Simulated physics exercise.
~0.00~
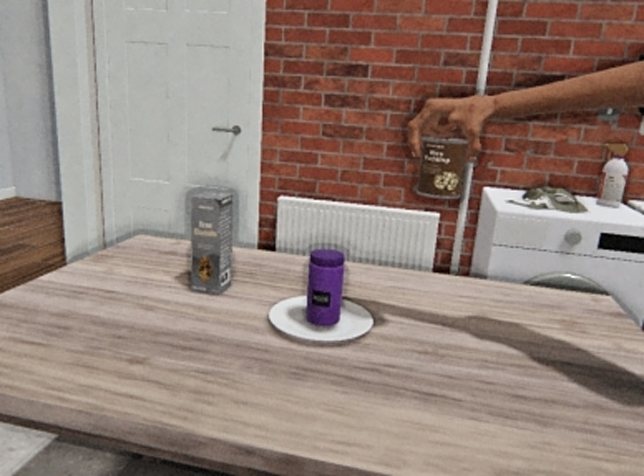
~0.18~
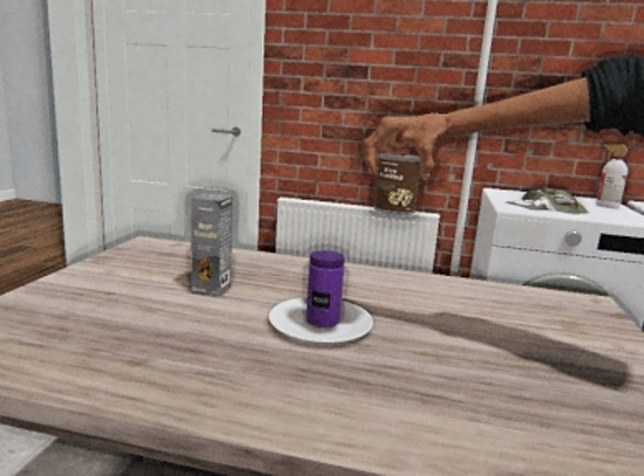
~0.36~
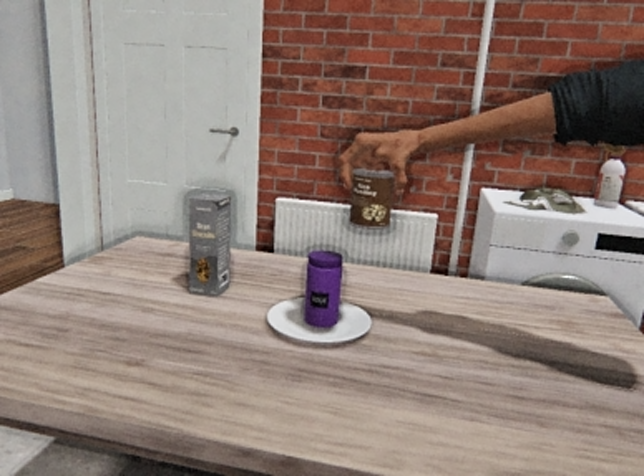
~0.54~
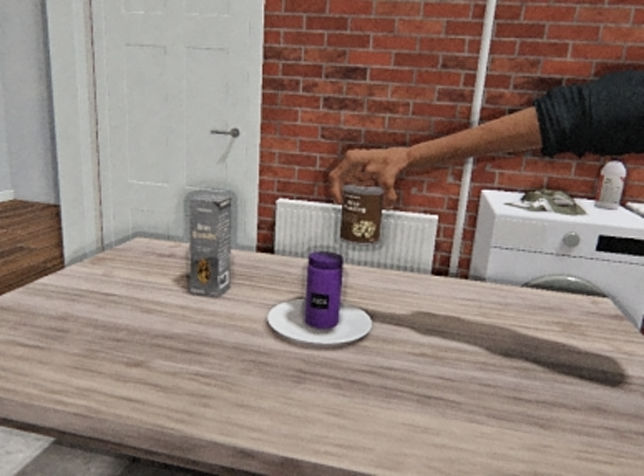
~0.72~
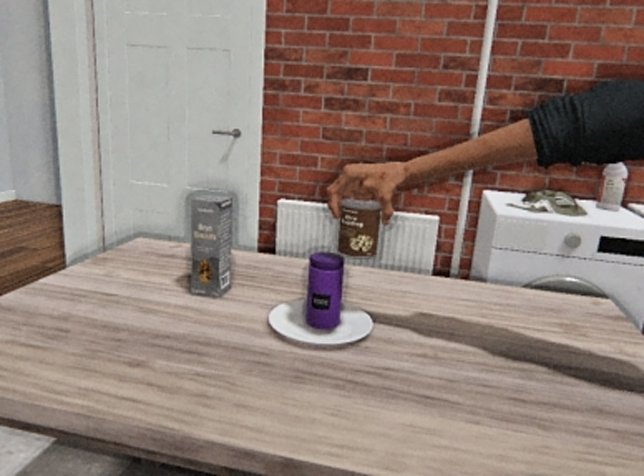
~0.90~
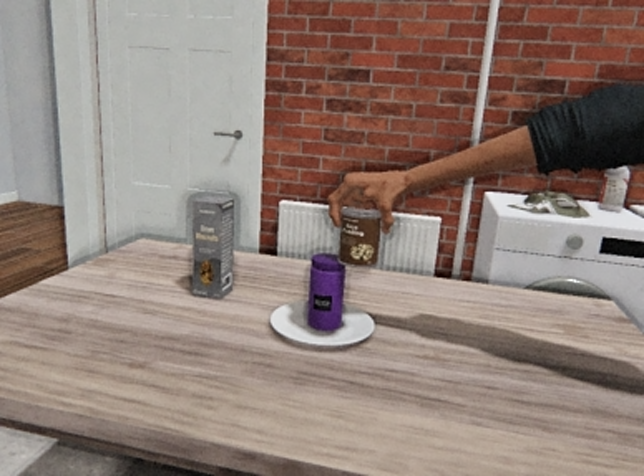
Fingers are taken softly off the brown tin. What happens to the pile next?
The pile tumbles down.
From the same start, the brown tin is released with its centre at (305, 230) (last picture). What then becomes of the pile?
Well, it topples after that.
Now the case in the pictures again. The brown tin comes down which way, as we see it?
Its movement is toward the right.
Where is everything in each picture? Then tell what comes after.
Coming down; brown tin (442, 167); purple jar (325, 287), in the first picture.
Coming down; brown tin (397, 183); grey carton (212, 244), in the second picture.
Coming down; brown tin (372, 198); white plate (319, 321), in the third picture.
Coming down; brown tin (362, 214); purple jar (324, 290), in the fourth picture.
Coming down; brown tin (359, 228); grey carton (212, 246), in the fifth picture.
Set down, still held; brown tin (360, 237); white plate (322, 325), in the sixth picture.
By 1.20 s, brown tin now fallen.
By 1.30 s, things are still on the move.
By 1.50 s, as before.
When it is over (3.4 s), fallen, brown tin; the other 3 as before. End places, in pixels of the last picture, brown tin near (457, 323). The pile comes apart.
